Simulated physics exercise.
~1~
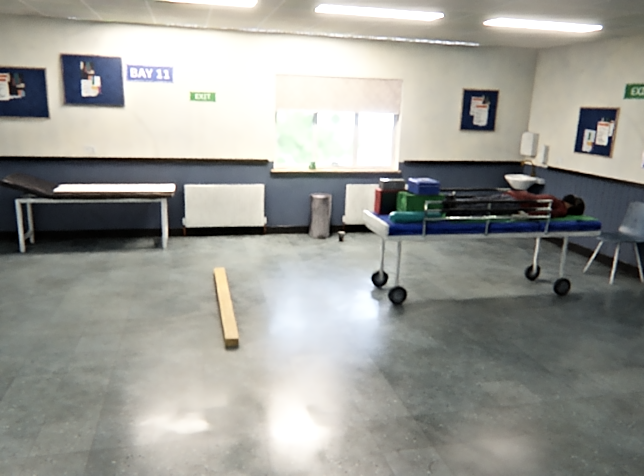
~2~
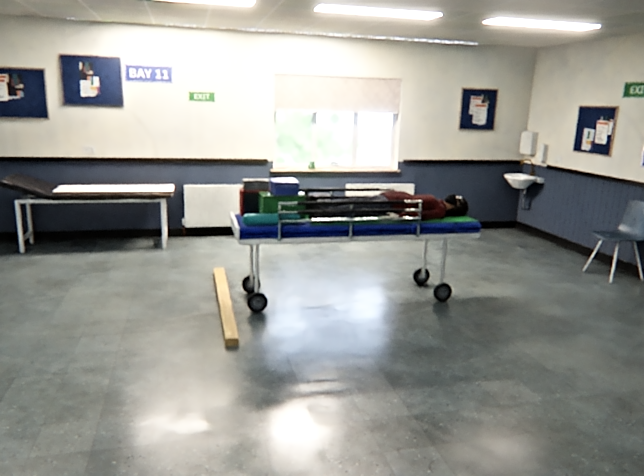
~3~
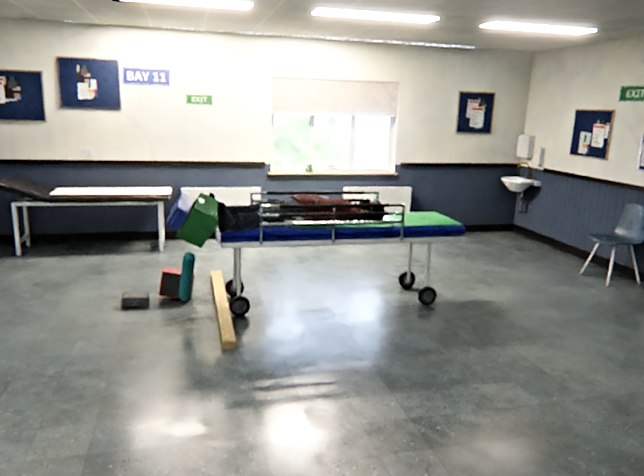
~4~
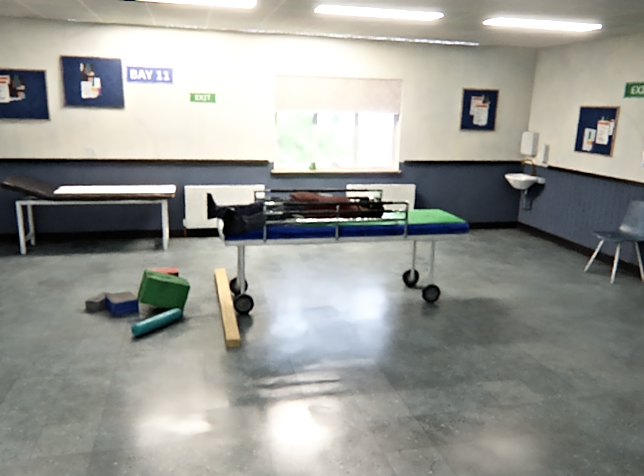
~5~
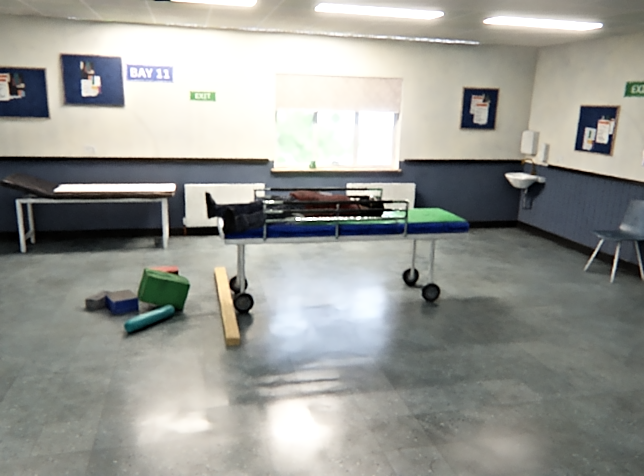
To begin with, a hospital trolley stands at the right of a clinic room, carrying a person lying flat with several coloured cases and boxes piled near the left end. It rolls left toward a wooden sill lying across the floor. At the sill the trolley stops short, and the person and the load slide on toward its left end. The blue case, green holdall, red monitor, grey box and teal bottle tumble off beyond the sill. They settle in a heap on the floor, while the person remains on the now still trolley, feet near the left end.
